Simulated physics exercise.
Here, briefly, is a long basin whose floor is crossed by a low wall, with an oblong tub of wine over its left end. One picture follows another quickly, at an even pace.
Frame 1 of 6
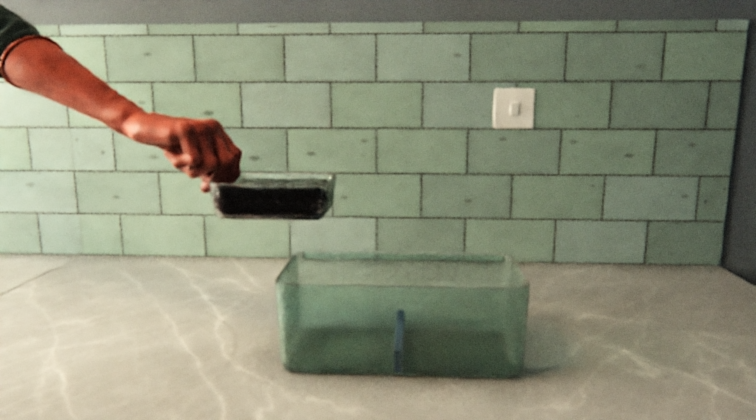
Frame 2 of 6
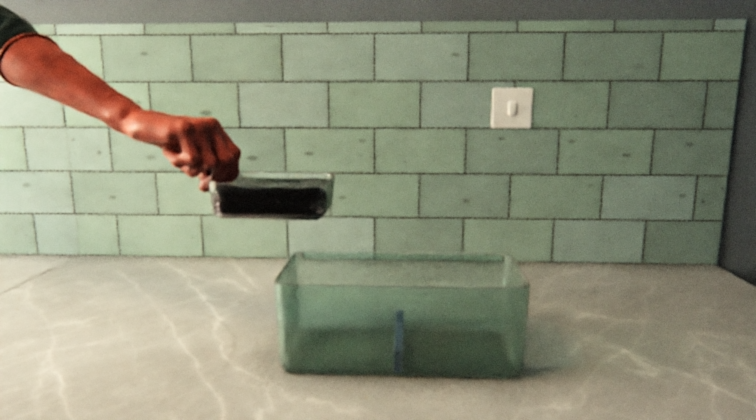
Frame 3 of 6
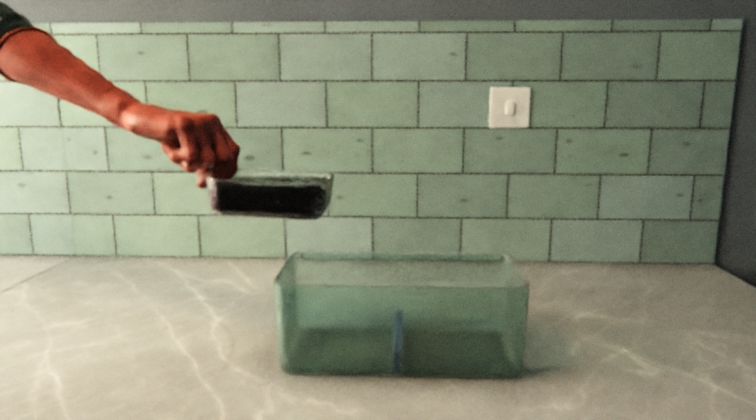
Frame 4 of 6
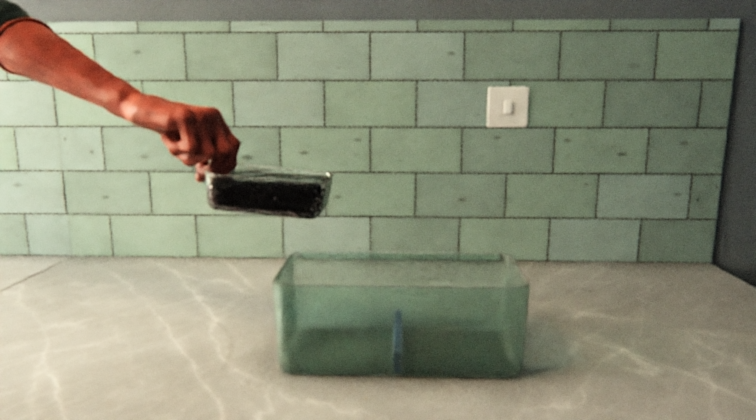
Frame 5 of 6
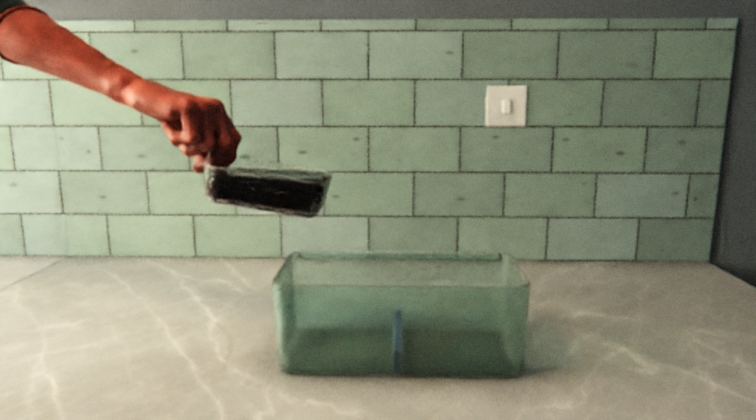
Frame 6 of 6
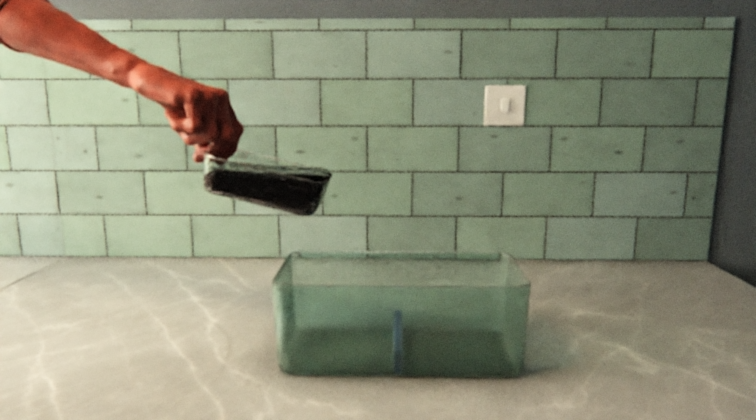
A hand slowly tilts a small tub of dark liquid above a long greenish basin.
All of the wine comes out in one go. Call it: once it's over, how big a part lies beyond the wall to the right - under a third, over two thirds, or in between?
In between.
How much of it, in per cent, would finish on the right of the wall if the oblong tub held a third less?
Around 40 percent, more or less.
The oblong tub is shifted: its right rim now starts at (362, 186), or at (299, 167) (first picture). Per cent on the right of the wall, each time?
First try: Near 80 percent; second try: Near 20 percent.
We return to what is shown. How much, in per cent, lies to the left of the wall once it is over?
It works out to around 40 percent.
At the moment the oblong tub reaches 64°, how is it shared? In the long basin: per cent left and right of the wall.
Left 15 %, right 25 %.
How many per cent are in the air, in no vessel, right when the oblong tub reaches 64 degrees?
Close to 40 per cent.
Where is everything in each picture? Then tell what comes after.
It leans 0°; its right rim is at (331, 181); the wine meets the walls at (223, 183) and (330, 185); the long basin's rim runs from (286, 267) to (520, 271); the wall's top is at (400, 329), in the first frame.
It leans 1°; its right rim is at (331, 181); the wine meets the walls at (222, 183) and (330, 184), in the second frame.
It leans 2°; its right rim is at (330, 180); the wine meets the walls at (220, 181) and (329, 183), in the third frame.
It leans 5°; its right rim is at (329, 180); the wine meets the walls at (219, 177) and (327, 180), in the fourth frame.
It leans 9°; its right rim is at (328, 180); the wine meets the walls at (217, 173) and (328, 176), in the fifth frame.
It leans 14°; its right rim is at (328, 179); the wine meets the walls at (216, 168) and (328, 176); 3 per cent is over the edge, in the sixth frame.
A moment on, the oblong tub is tipped part way and 18 per cent is still to pour, 17 is left of the wall and 27 right of it.
Next, the oblong tub is tipped on its side and 2 per cent is still to pour, 32 is left of the wall and 59 right of it.
Then the oblong tub is tipped right over and 0 per cent is still to pour, 38 is left of the wall and 60 right of it.
Later the oblong tub is tipped right over and 0 per cent is still to pour, 38 is left of the wall and 60 right of it.
Finally, 38 per cent lies left of the wall, 60 right of it and 2 outside.
